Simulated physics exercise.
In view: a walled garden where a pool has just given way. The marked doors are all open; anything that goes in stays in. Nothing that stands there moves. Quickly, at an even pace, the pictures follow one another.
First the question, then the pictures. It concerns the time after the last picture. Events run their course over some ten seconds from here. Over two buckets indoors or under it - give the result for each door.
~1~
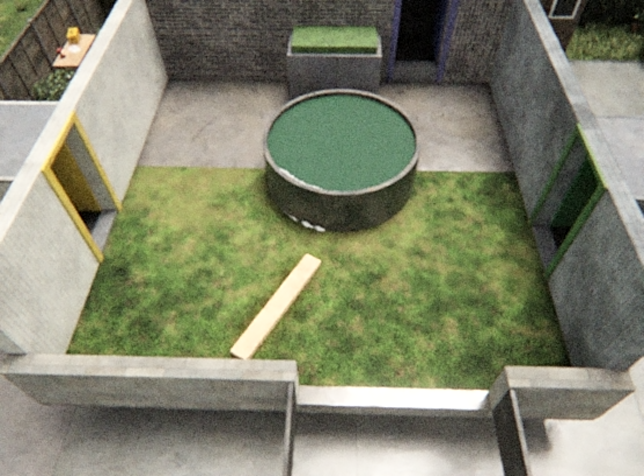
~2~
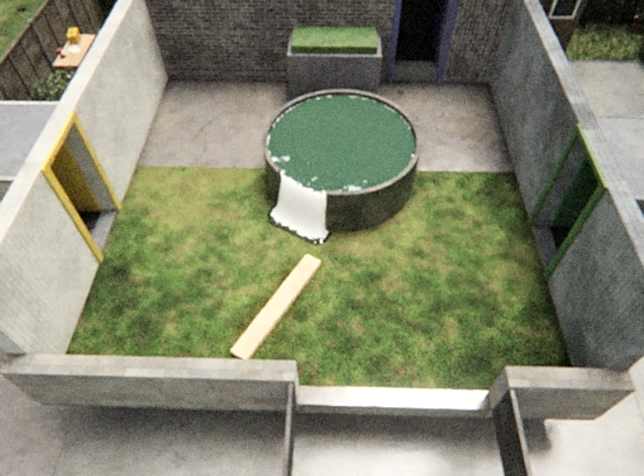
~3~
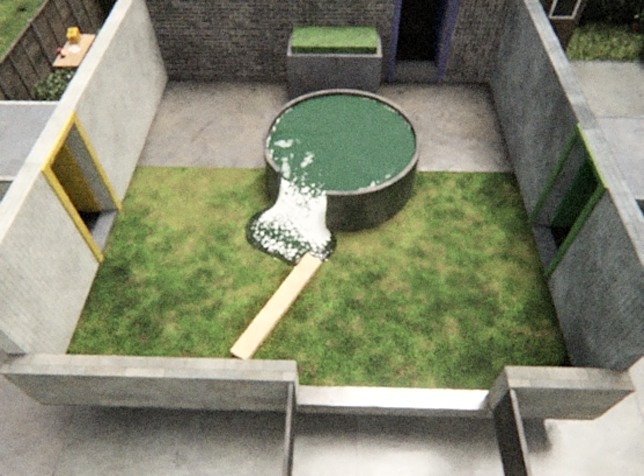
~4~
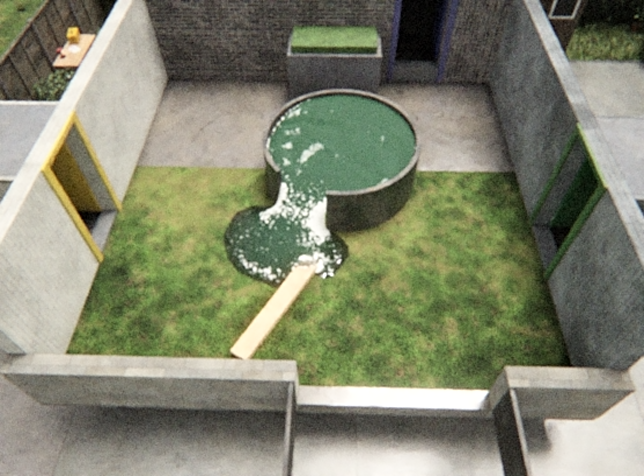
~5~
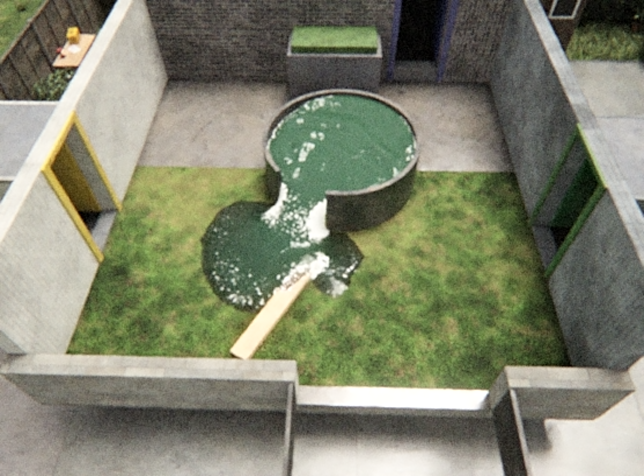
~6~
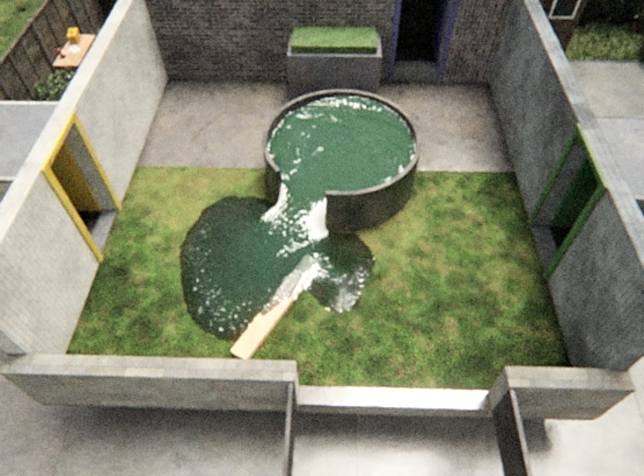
In the end the yellow door tops two buckets, the green door does not top two buckets, the blue door does not top two buckets.
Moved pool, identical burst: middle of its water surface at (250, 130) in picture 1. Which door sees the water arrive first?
Door noted: The yellow door.
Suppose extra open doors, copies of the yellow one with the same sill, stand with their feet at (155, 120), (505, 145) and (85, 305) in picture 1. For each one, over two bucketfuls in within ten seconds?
Stays within it; stays within it; exceeds it.
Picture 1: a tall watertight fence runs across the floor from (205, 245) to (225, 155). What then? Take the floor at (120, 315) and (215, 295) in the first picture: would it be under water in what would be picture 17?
Submerged and submerged, in that order.
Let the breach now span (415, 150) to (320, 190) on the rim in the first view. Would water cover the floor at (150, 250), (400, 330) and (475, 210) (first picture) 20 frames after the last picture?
Bone-dry, submerged, submerged.
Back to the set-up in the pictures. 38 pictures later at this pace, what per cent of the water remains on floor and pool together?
My reckoning gives about 92 %.
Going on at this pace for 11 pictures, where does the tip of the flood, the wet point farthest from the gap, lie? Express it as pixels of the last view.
Point: (57, 378) in the last picture's pixels.
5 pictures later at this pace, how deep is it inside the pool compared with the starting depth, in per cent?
Somewhere near 74 %, give or take.
A moment on, water covers 25 % of the floor; the yellow door not reached, the green door not reached, the blue door not reached.
Next, water covers 35 % of the floor; the yellow door wet at the sill, nothing in, the green door not reached, the blue door not reached.
Then, water covers 45 % of the floor; the yellow door under two buckets in, the green door not reached, the blue door not reached.
Later, water covers 70 % of the floor; the yellow door over two buckets in, the green door not reached, the blue door not reached.
In the end, water covers 85 % of the floor; the yellow door far over two buckets in, the green door wet at the sill, nothing in, the blue door not reached.
